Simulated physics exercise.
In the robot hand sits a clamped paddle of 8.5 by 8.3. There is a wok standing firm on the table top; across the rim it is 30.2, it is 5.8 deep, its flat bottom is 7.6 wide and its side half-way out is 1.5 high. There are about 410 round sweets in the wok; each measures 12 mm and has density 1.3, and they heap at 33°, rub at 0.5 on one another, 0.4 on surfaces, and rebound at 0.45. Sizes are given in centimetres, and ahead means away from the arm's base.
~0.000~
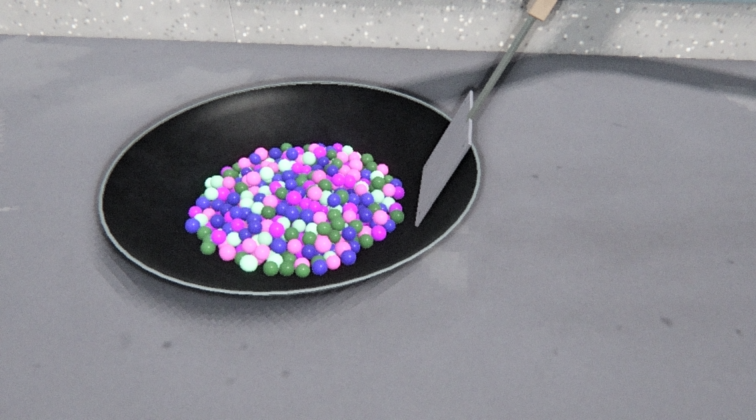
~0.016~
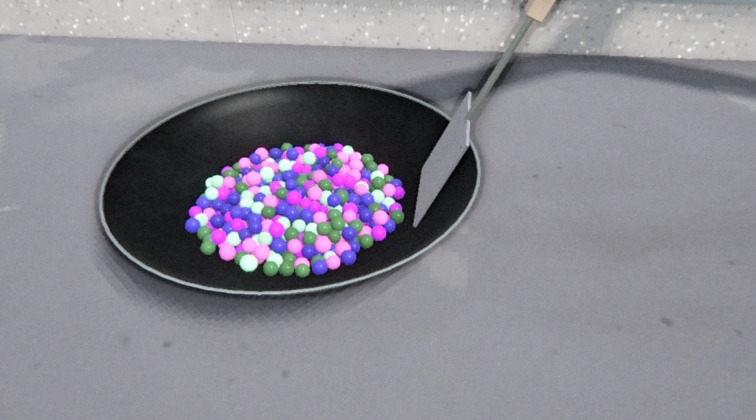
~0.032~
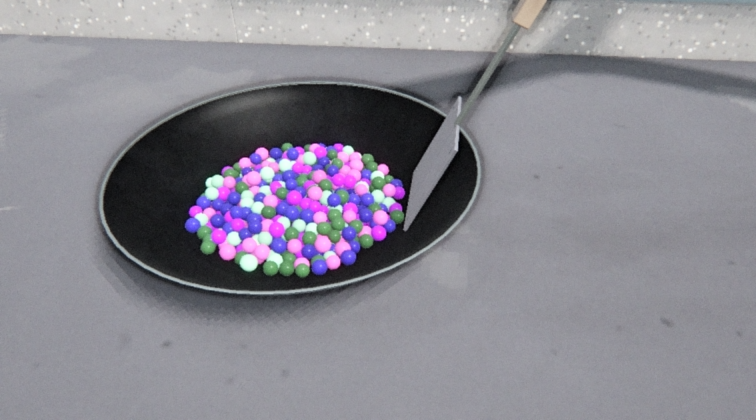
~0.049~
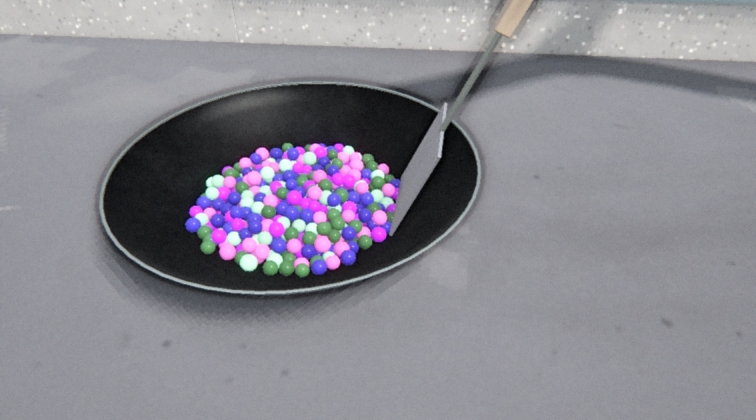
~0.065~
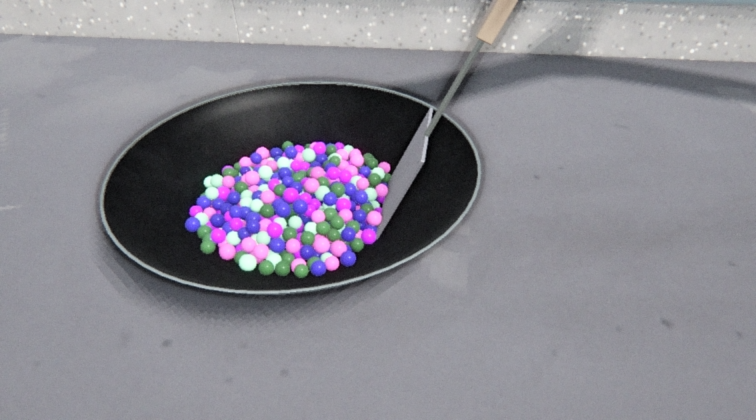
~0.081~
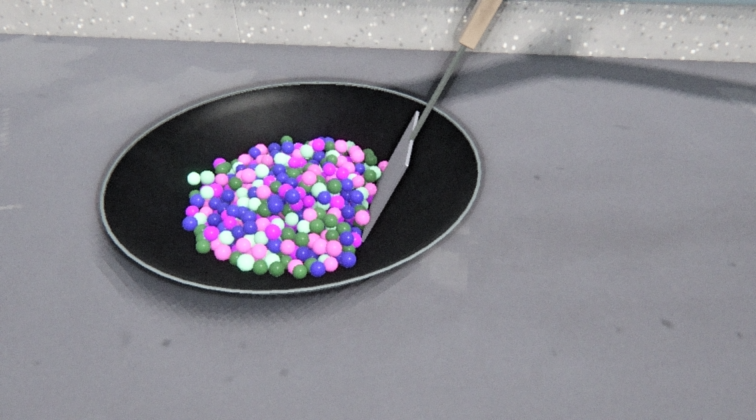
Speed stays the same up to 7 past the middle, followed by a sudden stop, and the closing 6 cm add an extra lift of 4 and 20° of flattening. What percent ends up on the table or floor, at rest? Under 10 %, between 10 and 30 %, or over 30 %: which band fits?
The band that fits is under 10 %.
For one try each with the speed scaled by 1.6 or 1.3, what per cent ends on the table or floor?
Estimates, in order: 20 % and 10 %.
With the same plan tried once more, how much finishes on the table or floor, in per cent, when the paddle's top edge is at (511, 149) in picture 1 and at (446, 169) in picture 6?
5 %.
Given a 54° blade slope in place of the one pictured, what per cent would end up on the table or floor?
Around 5 in a hundred.
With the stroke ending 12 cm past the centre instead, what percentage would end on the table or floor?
Roughly 35 %.
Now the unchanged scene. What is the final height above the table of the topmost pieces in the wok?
Some 6.5 cm above the table.
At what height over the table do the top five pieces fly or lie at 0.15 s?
I'd put it close to 6 cm.
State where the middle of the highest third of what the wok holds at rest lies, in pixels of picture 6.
Pixel position: Approx. (194, 172).
After 0.15 s, sloping 65°, highest piece 9 above the table; 412 in the wok.
After 0.21 s, sloping 58°, highest piece 7 above the table; 412 in the wok.
After 0.44 s, sloping 45°, highest piece 7 above the table; 399 in the wok, 11 on the table or floor, 2 on the blade or in flight.
After 1.49 s, sloping 45°, highest piece 6 above the table; 398 in the wok, 14 on the table or floor.
At rest, 398 in the wok, 14 on the table or floor. That is 3 % on the table or floor.
